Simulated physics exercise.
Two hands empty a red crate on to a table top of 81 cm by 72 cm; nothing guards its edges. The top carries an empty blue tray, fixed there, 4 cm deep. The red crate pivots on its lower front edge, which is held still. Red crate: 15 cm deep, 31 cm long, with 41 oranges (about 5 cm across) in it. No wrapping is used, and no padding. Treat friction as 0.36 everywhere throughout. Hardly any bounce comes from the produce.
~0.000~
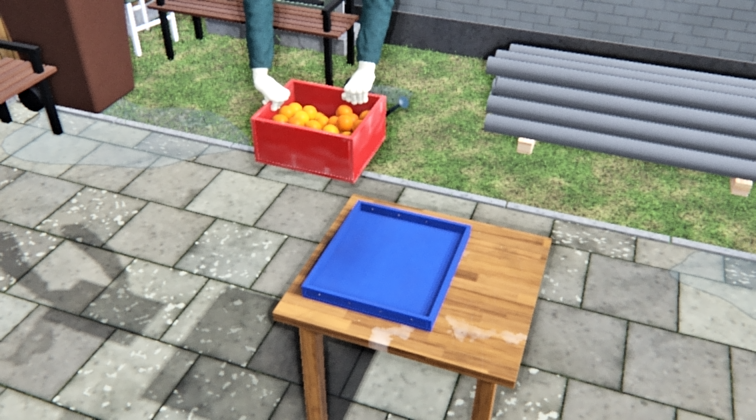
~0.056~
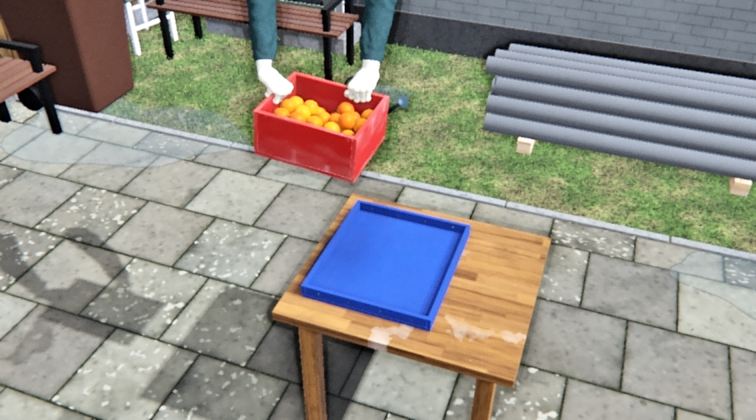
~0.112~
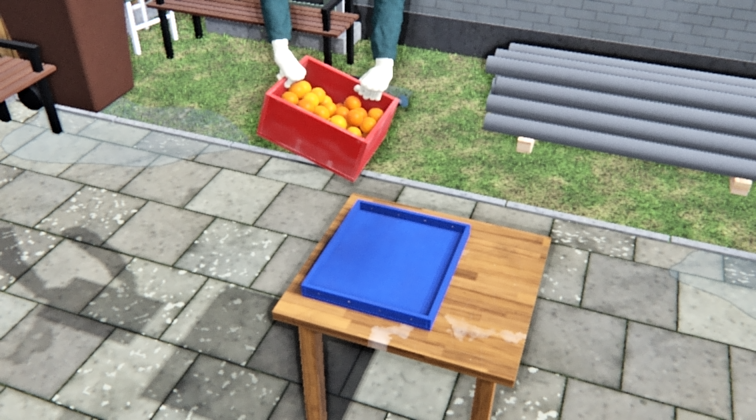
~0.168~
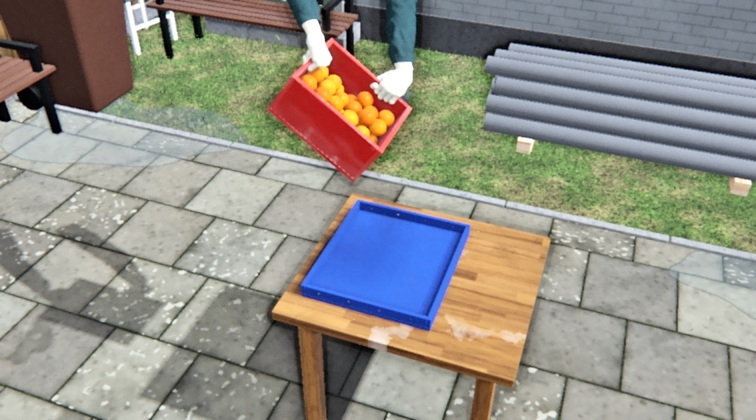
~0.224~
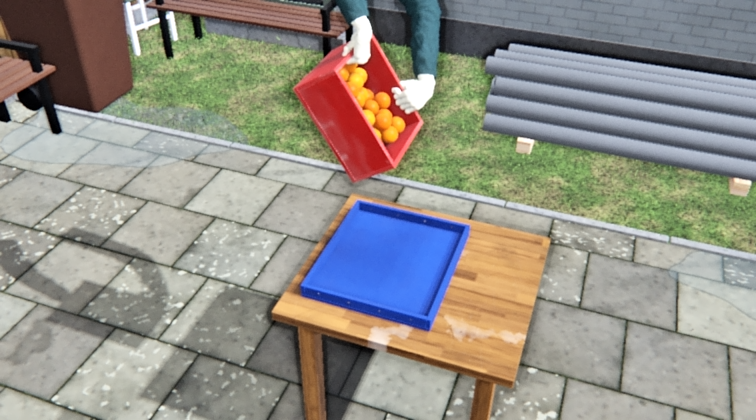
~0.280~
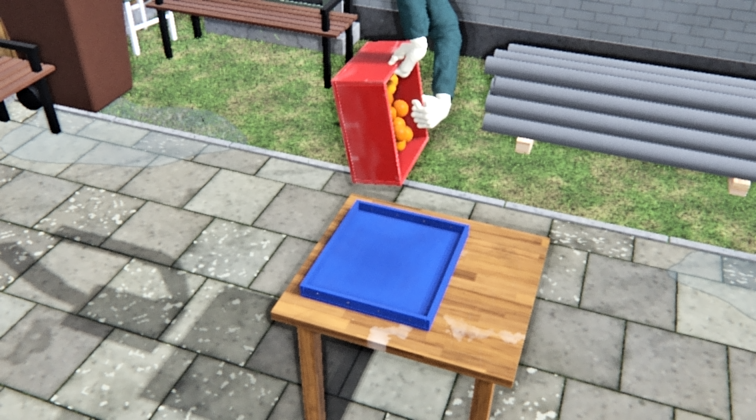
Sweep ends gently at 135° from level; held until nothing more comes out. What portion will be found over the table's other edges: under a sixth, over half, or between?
It is going to be fewer than a sixth.
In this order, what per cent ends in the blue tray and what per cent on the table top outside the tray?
It works out to roughly 15 per cent and 10 per cent, in that order.
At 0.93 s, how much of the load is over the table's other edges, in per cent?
I'd say near 0 per cent at that moment.
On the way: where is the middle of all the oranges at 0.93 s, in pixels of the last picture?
Near pixel (570, 351).
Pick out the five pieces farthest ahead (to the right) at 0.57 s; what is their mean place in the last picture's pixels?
Roughly at (542, 281).
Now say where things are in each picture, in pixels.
In the first picture (places track the rim corner closest to us here), red crate (350, 137); blue tray (428, 318); tipped 0°; all still inside.
Red crate (353, 137); tipped 5°, in the second picture.
Red crate (364, 140); tipped 17°, in the third picture.
Red crate (379, 149); tipped 35°, in the fourth picture.
Red crate (393, 163); tipped 57°, in the fifth picture.
Red crate (401, 181); blue tray (426, 318); tipped 80°; all still inside, in the sixth picture.
After 0.57 s, tilt 135°; 14 on the table top outside the tray and 27 in the air.
After 0.93 s, tilt 135°; 6 in the blue tray, 12 on the table top outside the tray, 22 over the right end of the table and 1 over the table's other edges.
After 1.43 s, tilt 135°; 6 in the blue tray, 5 on the table top outside the tray, 29 over the right end of the table and 1 over the table's other edges.
Outcome (at 2.08 s), 6 in the blue tray, 5 on the table top outside the tray, 29 over the right end of the table and 1 over the table's other edges. Asked share, 1 of 41, 2 per cent.
